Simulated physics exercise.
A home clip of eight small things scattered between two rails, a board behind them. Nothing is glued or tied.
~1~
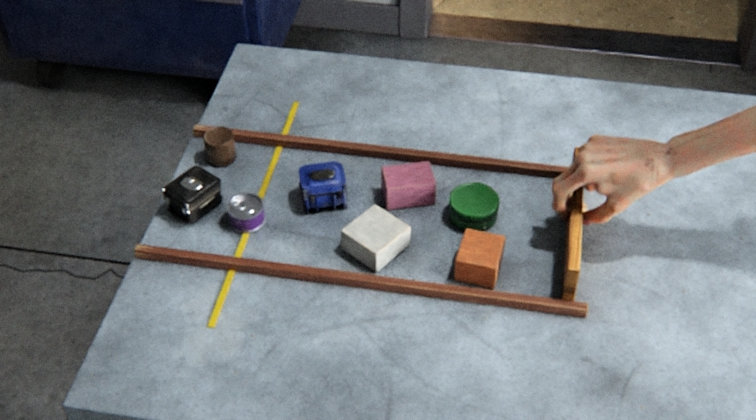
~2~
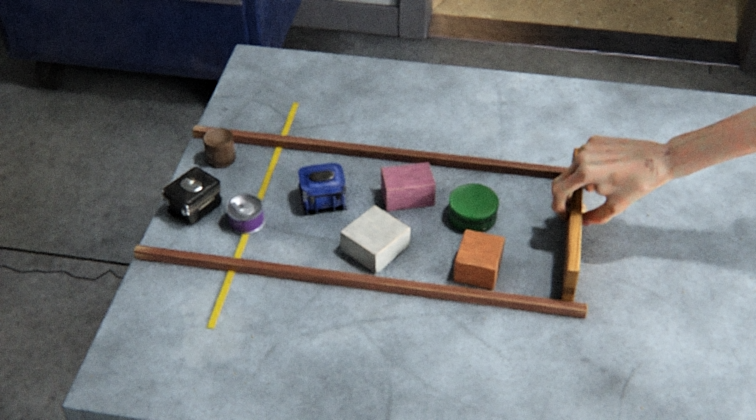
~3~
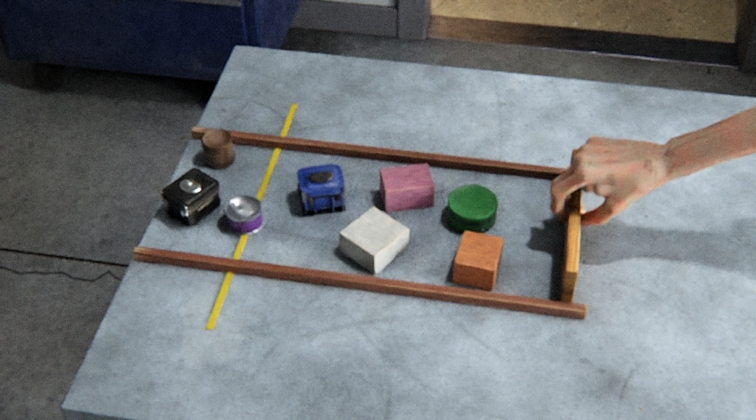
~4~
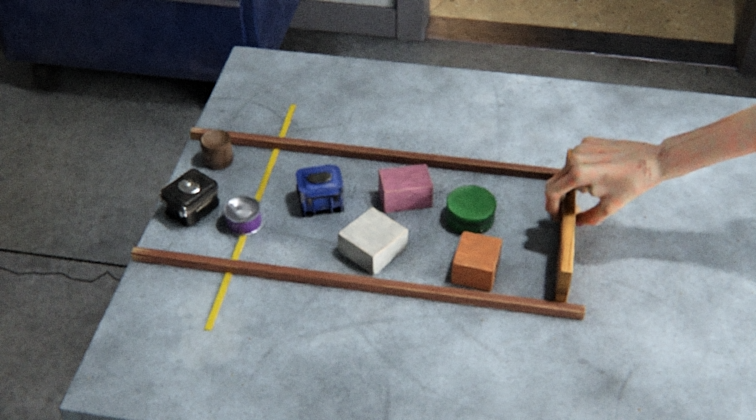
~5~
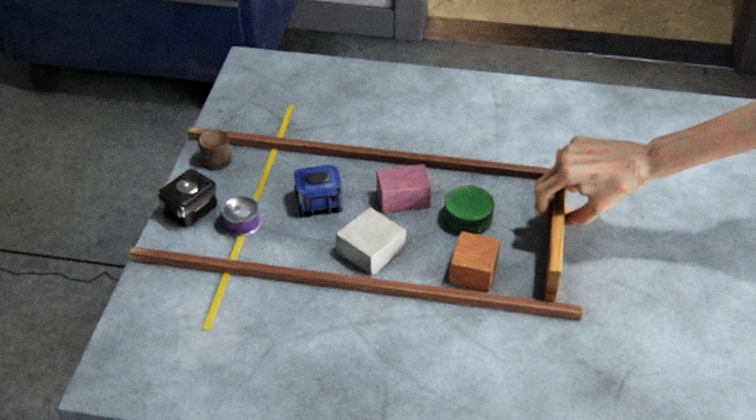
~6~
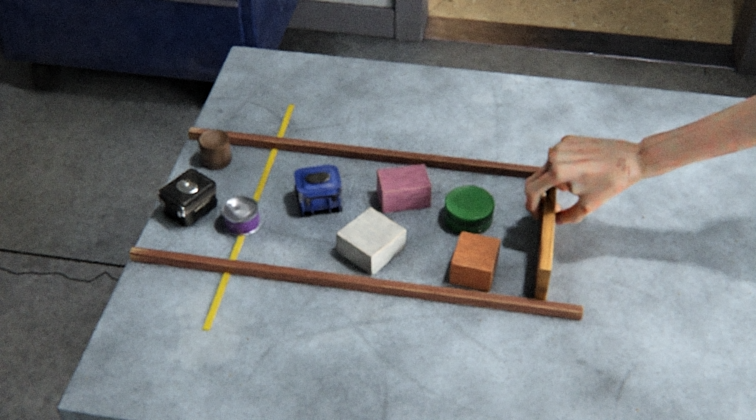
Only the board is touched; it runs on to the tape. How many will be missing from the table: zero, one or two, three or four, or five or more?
The number that fall off is one or two.
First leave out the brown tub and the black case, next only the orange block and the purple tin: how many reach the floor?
The counts: 1 and 0.
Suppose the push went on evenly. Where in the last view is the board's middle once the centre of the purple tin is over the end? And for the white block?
Its middle is around (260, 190) and around (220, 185).
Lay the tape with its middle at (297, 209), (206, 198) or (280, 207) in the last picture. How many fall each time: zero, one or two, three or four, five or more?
For each place: No fall at all; more than four; one or two.
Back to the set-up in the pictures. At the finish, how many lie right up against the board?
That makes 3.
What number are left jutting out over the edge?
The number is 0.
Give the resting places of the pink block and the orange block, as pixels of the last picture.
About (253, 153), and the other about (220, 230).
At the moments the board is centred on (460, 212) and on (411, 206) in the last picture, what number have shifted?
At the one place 3, at the other 5.
Early on, none off yet; black case at rest near (189, 198); brown tub at rest near (216, 150); purple tin at rest near (242, 216).
A while later, none off yet; black case at rest near (189, 198); brown tub at rest near (216, 150); purple tin moving near (235, 215).
Finally, the number that fall off is one or two; lost, purple tin and black case.
